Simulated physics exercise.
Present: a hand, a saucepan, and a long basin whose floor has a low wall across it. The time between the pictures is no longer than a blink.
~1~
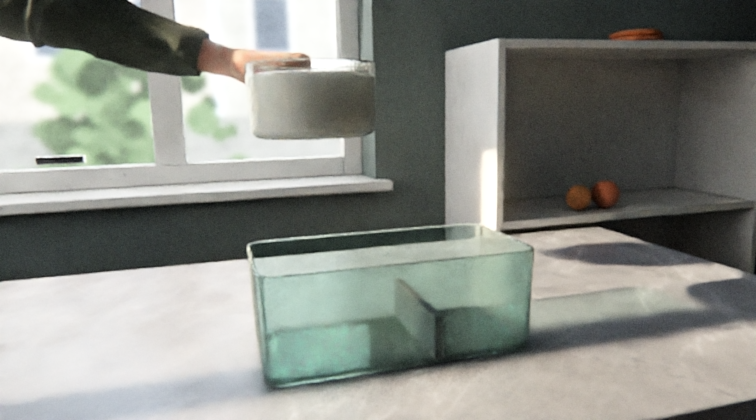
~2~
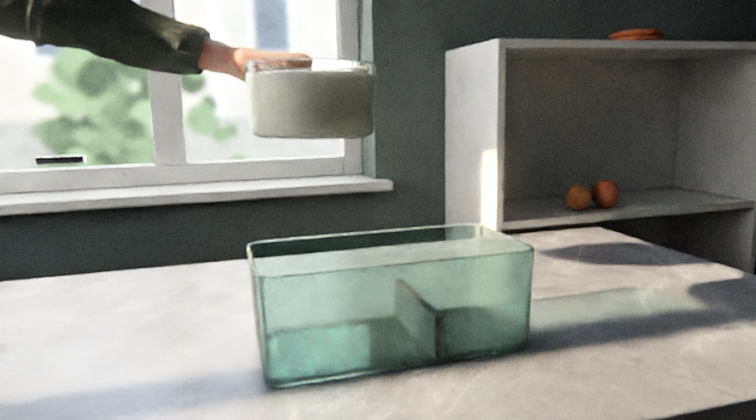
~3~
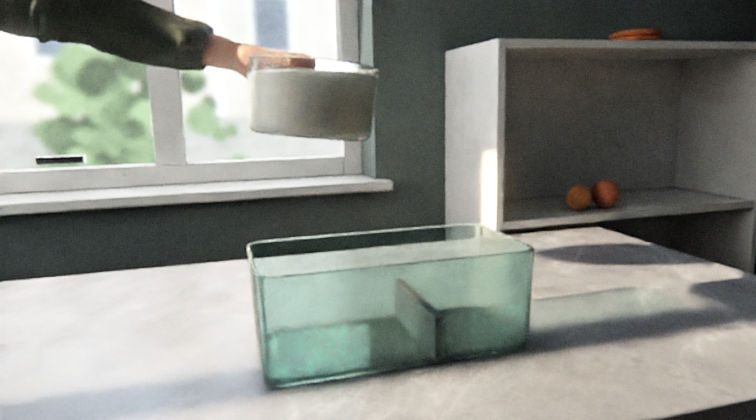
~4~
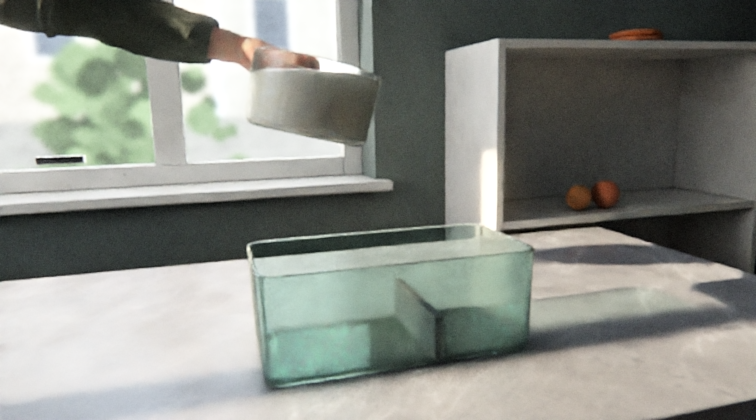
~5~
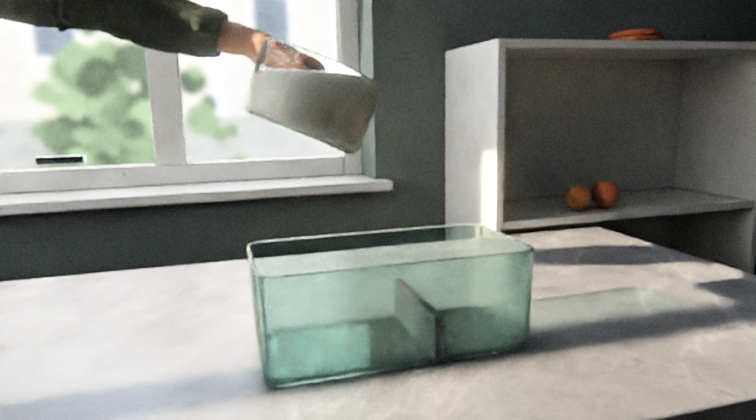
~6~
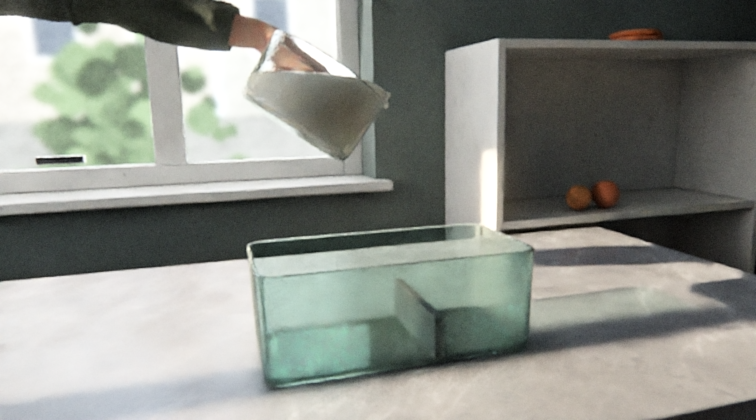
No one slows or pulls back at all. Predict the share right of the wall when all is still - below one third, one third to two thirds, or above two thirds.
The quantity right of the wall will come in at one third to two thirds.
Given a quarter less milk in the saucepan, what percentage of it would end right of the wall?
About 45 per cent.
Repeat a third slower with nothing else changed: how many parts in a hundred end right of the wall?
Roughly 65 %.
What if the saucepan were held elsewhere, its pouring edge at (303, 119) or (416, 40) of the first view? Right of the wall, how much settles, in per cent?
About 15 per cent, then about 75 per cent.
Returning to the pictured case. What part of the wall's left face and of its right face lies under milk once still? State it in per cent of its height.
20 per cent for the left part, 60 for the right.
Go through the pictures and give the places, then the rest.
The first frame shows tilt 0°; pouring edge (372, 66); surface from (248, 77) to (369, 76); the long basin's rim runs from (252, 260) to (505, 237); the wall's top is at (416, 296).
The second frame shows tilt 2°; pouring edge (373, 68); surface from (249, 76) to (370, 77).
The third frame shows tilt 6°; pouring edge (375, 73); surface from (250, 74) to (371, 78).
The fourth frame shows tilt 14°; pouring edge (378, 82); surface from (253, 74) to (375, 81).
The fifth frame shows tilt 24°; pouring edge (379, 94); surface from (251, 82) to (379, 88); 1 per cent is over the edge.
The sixth frame shows tilt 36°; pouring edge (379, 108); surface from (250, 78) to (376, 100); 5 per cent is over the edge.
A moment on, the tilt is 98° and 29 per cent is still to pour, 1 is left of the wall and 15 right of it.
Next, the tilt is 101° and 7 per cent is still to pour, 16 is left of the wall and 63 right of it.
Then the tilt is 101° and 2 per cent is still to pour, 29 is left of the wall and 50 right of it.
Later the tilt is 101° and 0 per cent is still to pour, 39 is left of the wall and 56 right of it.
In the end 41 per cent lies left of the wall, 55 right of it and 4 outside.
